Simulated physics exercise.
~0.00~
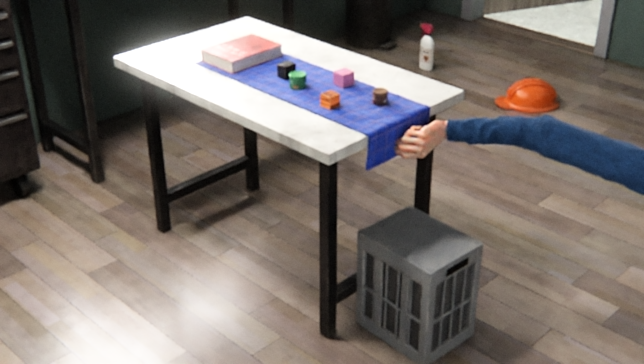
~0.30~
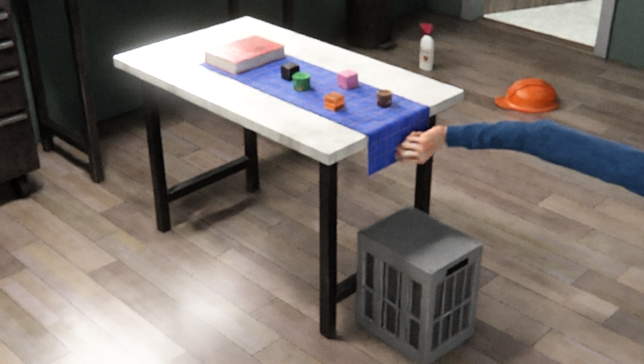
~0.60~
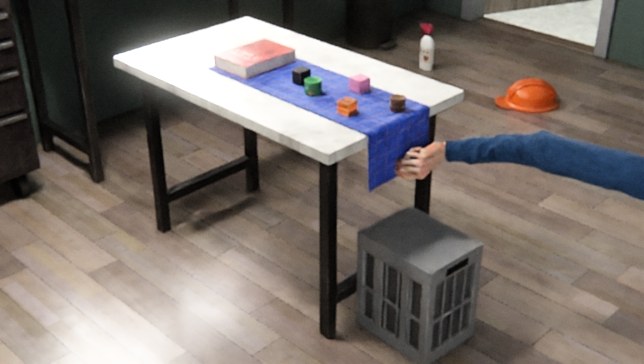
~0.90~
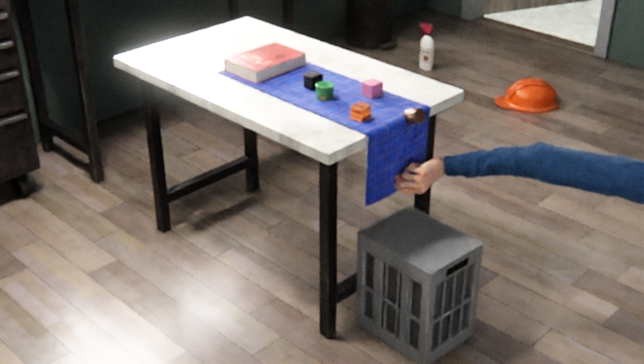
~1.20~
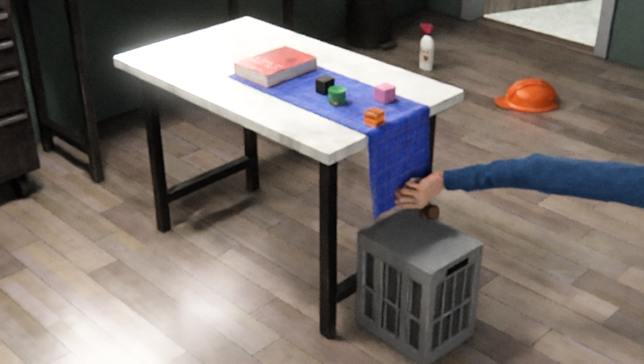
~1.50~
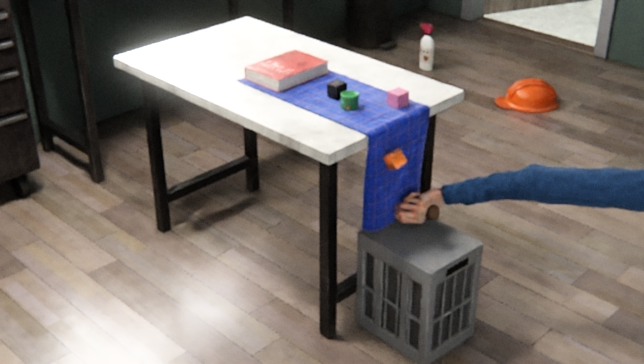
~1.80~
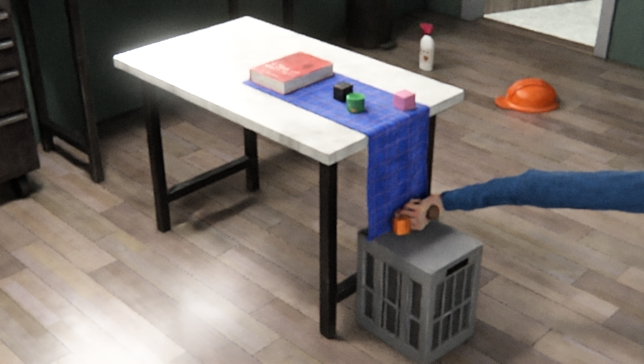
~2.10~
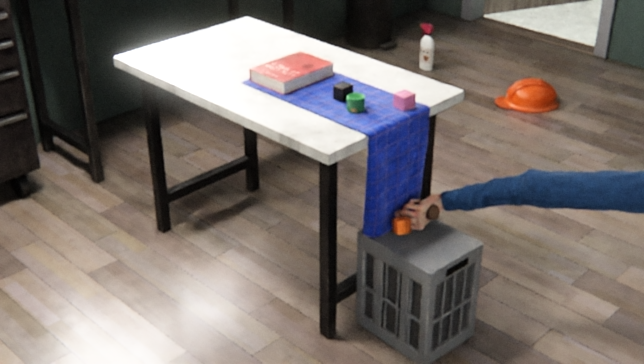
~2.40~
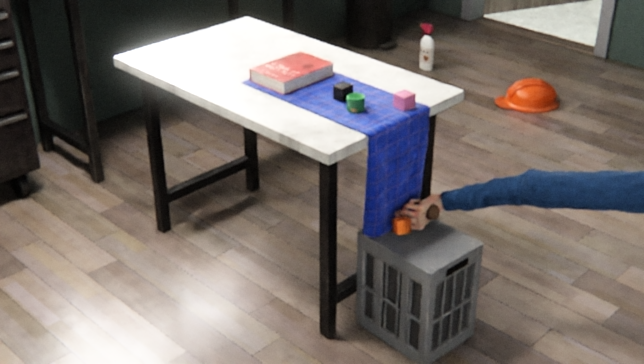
At a workbench, a hand pulls the blue cloth down until two small objects drop onto the crate.
